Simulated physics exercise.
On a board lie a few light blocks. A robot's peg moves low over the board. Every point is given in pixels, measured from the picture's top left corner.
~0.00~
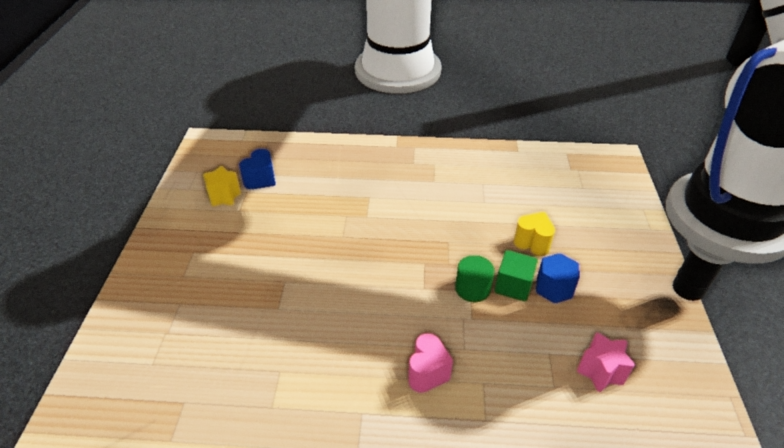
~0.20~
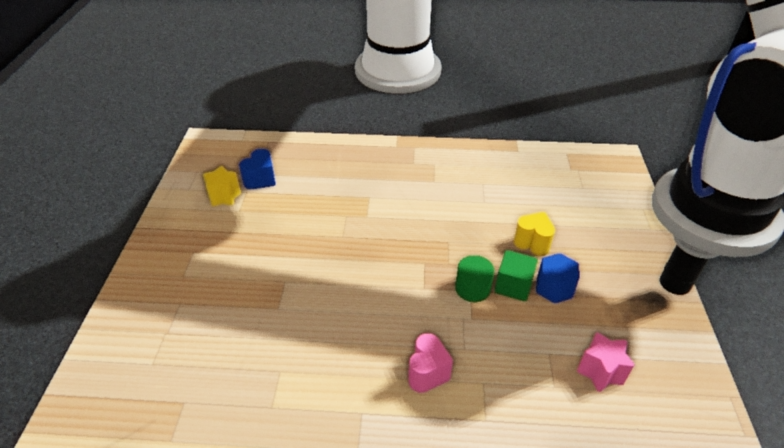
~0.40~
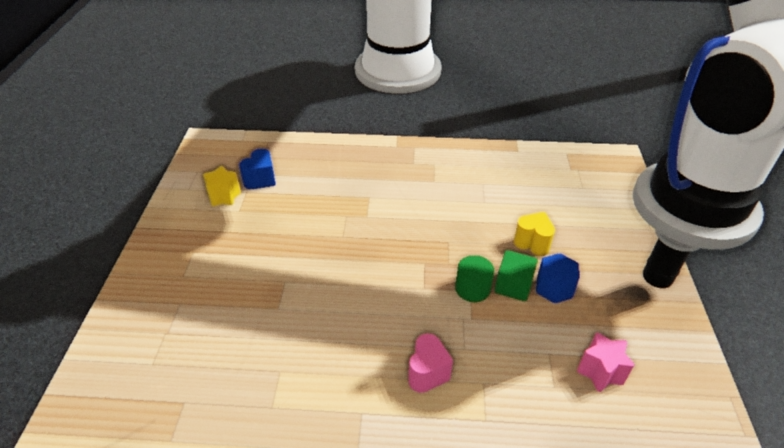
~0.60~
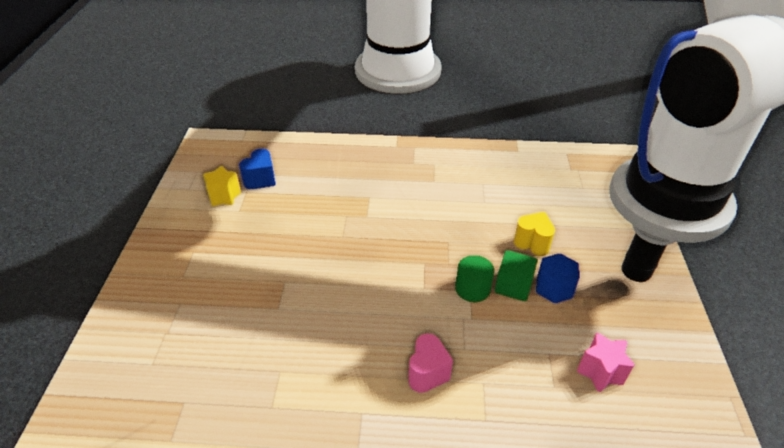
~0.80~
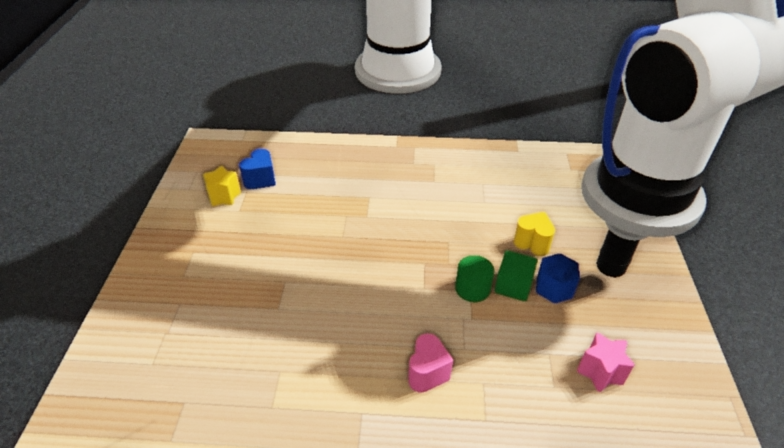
A robot arm on the right moved its black peg steadily left over the wooden board, drawing close to a blue hexagon beside two green blocks, while all the colorful blocks stayed still.
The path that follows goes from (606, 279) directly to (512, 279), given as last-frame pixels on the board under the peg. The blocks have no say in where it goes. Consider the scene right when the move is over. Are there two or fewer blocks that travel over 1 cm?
No
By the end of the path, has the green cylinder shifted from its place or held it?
It will end up elsewhere.
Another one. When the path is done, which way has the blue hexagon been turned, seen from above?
Bird's-eye view: Counterclockwise.
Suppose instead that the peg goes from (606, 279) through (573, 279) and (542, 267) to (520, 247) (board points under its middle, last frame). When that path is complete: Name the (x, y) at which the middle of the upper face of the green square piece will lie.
The answer is (489, 270).
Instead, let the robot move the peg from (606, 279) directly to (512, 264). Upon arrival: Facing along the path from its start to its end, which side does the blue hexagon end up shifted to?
It's set to shift left.
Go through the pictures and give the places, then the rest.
Tip of the peg (688, 290), middles of tops, green cylinder (476, 268), green square piece (519, 265), yellow heart-shaped block (538, 223), blue hexagon (561, 267), in the first picture.
Peg (674, 285), nothing pushed, in the second picture.
Peg (657, 278), nothing pushed, in the third picture.
Peg (636, 272), nothing pushed, in the fourth picture.
Peg (611, 268), green cylinder (476, 268), green square piece (519, 265), yellow heart-shaped block (538, 223), blue hexagon (561, 267), in the fifth picture.
The first path, step by step. One third of the way, peg (578, 268); green square piece (514, 265); blue hexagon (551, 268).
Two thirds of the way, peg (545, 268); green cylinder (447, 269); green square piece (483, 271), turned 20° anticlockwise; blue hexagon (519, 271).
At the end, peg (514, 268); green cylinder (416, 274); green square piece (454, 279), turned 30° anticlockwise; yellow heart-shaped block unmoved; blue hexagon (489, 273), turned 20° anticlockwise.
